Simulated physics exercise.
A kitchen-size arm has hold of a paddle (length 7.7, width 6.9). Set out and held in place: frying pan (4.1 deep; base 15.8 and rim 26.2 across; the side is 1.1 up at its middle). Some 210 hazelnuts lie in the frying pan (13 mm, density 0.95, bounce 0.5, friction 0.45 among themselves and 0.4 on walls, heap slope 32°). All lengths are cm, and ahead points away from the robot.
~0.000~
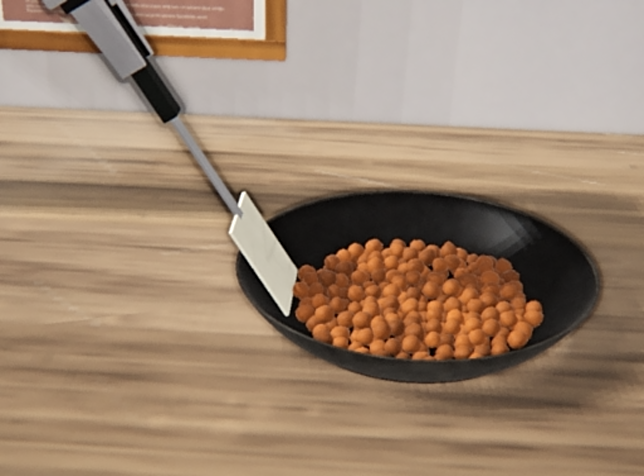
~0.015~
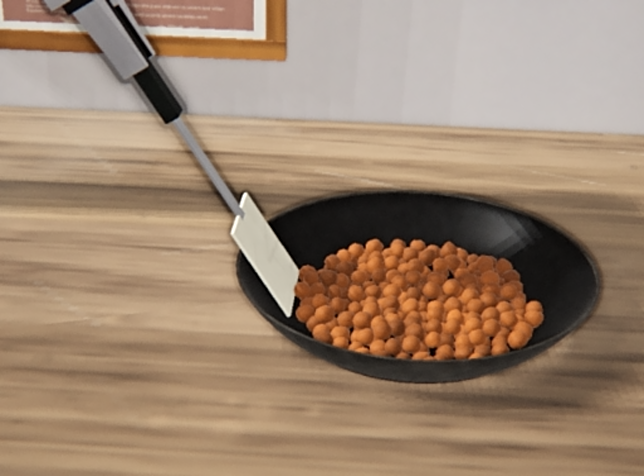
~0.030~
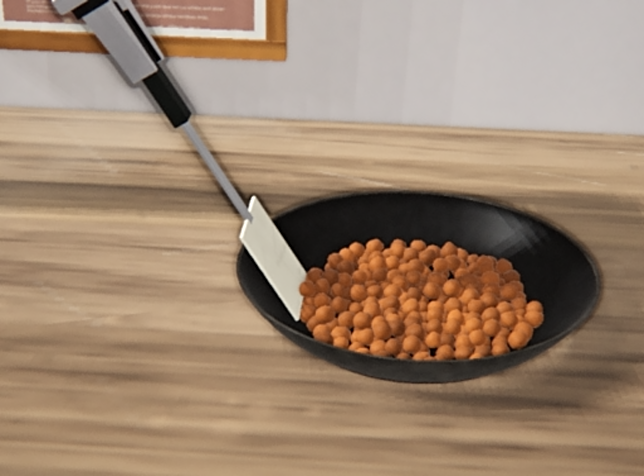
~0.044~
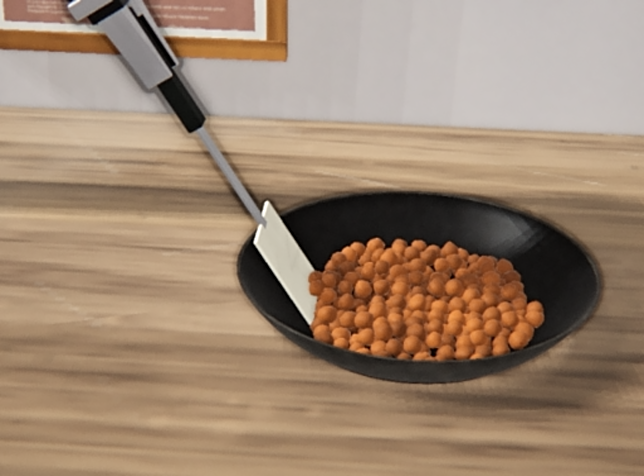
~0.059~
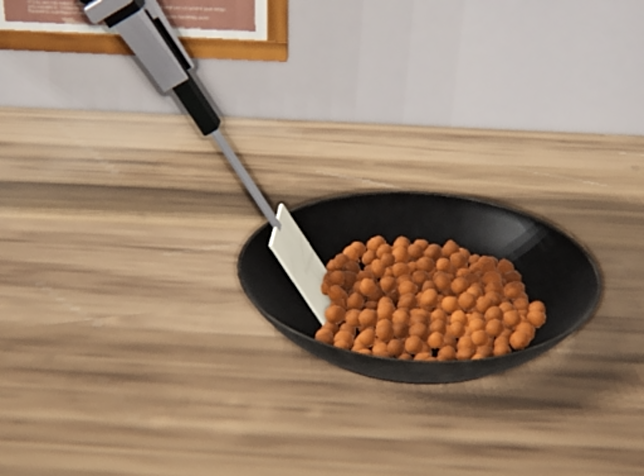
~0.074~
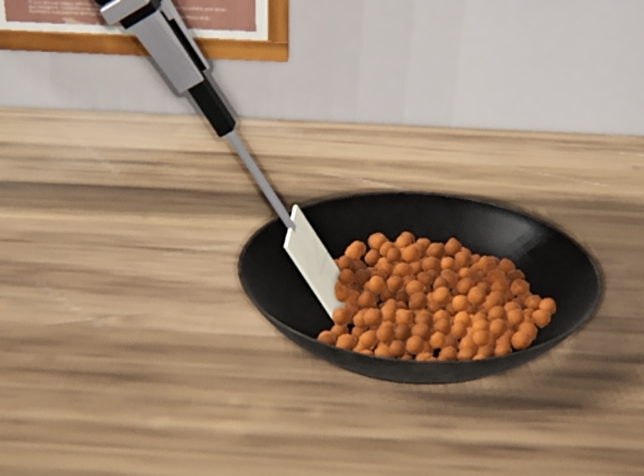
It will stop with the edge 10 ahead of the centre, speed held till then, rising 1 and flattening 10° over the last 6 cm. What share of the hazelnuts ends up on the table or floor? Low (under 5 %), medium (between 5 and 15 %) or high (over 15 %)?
On the table or floor the share is high, over 15 %.
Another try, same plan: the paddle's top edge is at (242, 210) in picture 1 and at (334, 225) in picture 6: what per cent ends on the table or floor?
Some 35 per cent.
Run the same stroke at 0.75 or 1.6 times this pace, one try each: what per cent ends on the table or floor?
Some 15 and 35 per cent.
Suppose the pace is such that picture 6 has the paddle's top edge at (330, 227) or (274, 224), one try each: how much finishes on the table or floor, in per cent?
About 35 and 15 per cent.
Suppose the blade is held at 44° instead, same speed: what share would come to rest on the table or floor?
It would be near 20 per cent.
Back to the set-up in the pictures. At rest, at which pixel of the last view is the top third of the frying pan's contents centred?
Around (480, 298).
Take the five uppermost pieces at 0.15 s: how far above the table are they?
Roughly 4 cm.
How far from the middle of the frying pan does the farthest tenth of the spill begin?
About 30 cm.
After 0.15 s, sloping 58°, highest piece 5 above the table; 213 in the frying pan.
After 0.23 s, sloping 55°, highest piece 5 above the table; 213 in the frying pan.
After 0.47 s, sloping 48°, highest piece 6 above the table; 165 in the frying pan, 44 on the table or floor, 4 on the blade or in flight.
After 1.52 s, sloping 48°, highest piece 4 above the table; 165 in the frying pan, 48 on the table or floor.
In the end, 165 in the frying pan, 48 on the table or floor. That is 23 % on the table or floor.
